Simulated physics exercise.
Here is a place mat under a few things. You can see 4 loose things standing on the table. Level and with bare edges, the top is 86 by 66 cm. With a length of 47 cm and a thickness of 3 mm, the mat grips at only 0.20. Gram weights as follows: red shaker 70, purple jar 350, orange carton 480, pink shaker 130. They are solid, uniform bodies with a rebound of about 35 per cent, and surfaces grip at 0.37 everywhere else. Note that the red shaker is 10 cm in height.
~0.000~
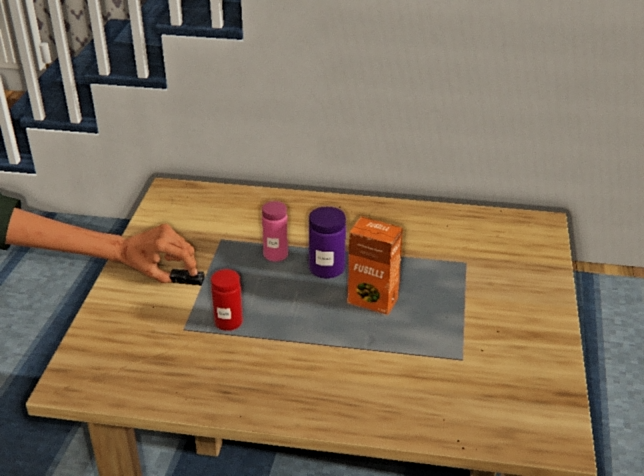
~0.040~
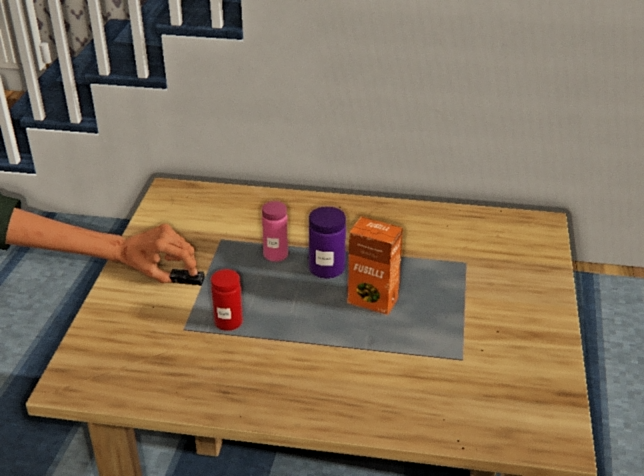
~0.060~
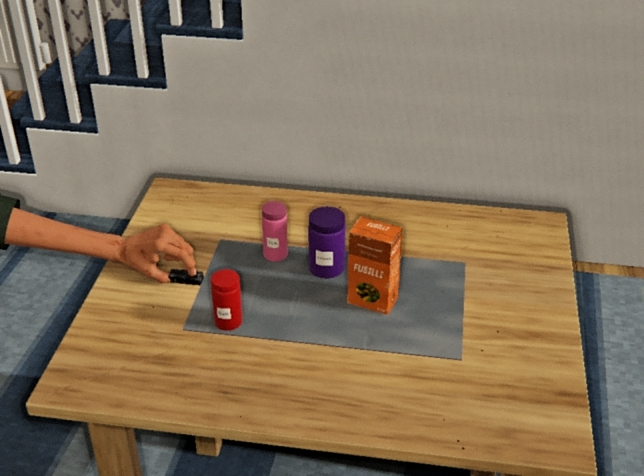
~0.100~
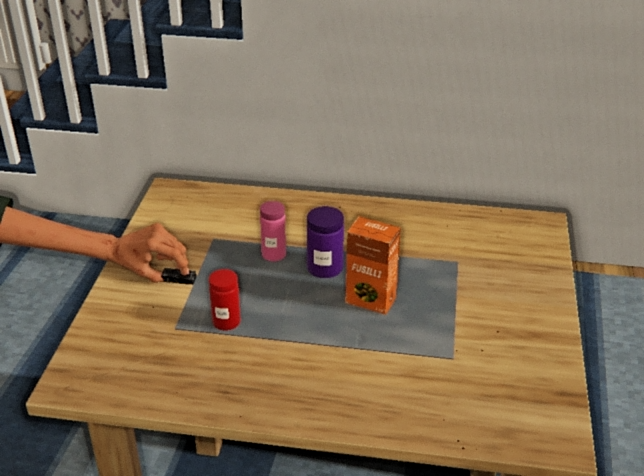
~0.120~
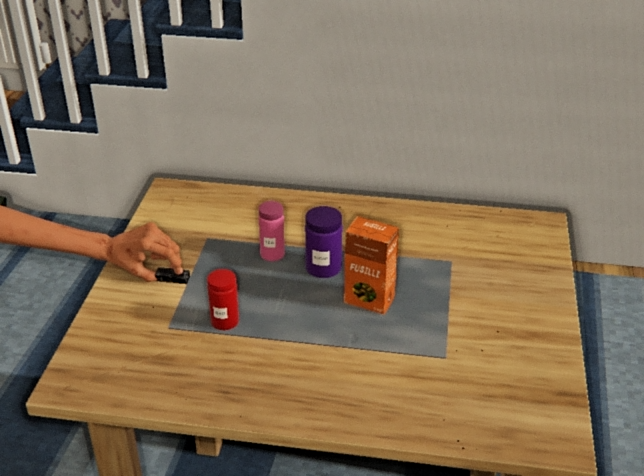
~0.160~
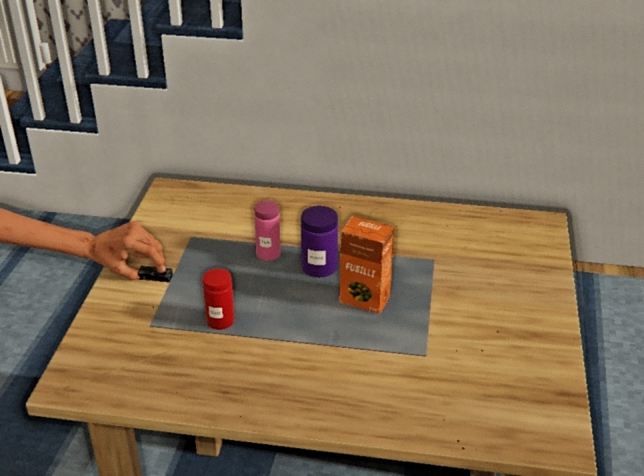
A gray place mat was slowly pulled a short way left across a wooden table by a hand gripping its edge, and the red shaker, pink shaker, purple jar and orange carton shifted slightly left, still upright.
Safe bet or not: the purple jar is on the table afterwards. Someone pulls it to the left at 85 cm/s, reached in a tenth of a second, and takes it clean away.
Gone from the table.
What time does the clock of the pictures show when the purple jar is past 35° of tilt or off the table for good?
That first happens close to 0.7 seconds.
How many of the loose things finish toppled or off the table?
Count: 4.
After 0.56 s, mat out by 40 cm; purple jar moved 26 cm near (189, 229); orange carton moved 26 cm; red shaker moved 26 cm.
After 0.96 s, mat out by 74 cm; red shaker, purple jar, orange carton and pink shaker now off the table.
In the end (1.8 s), off the table, red shaker, purple jar, orange carton and pink shaker.
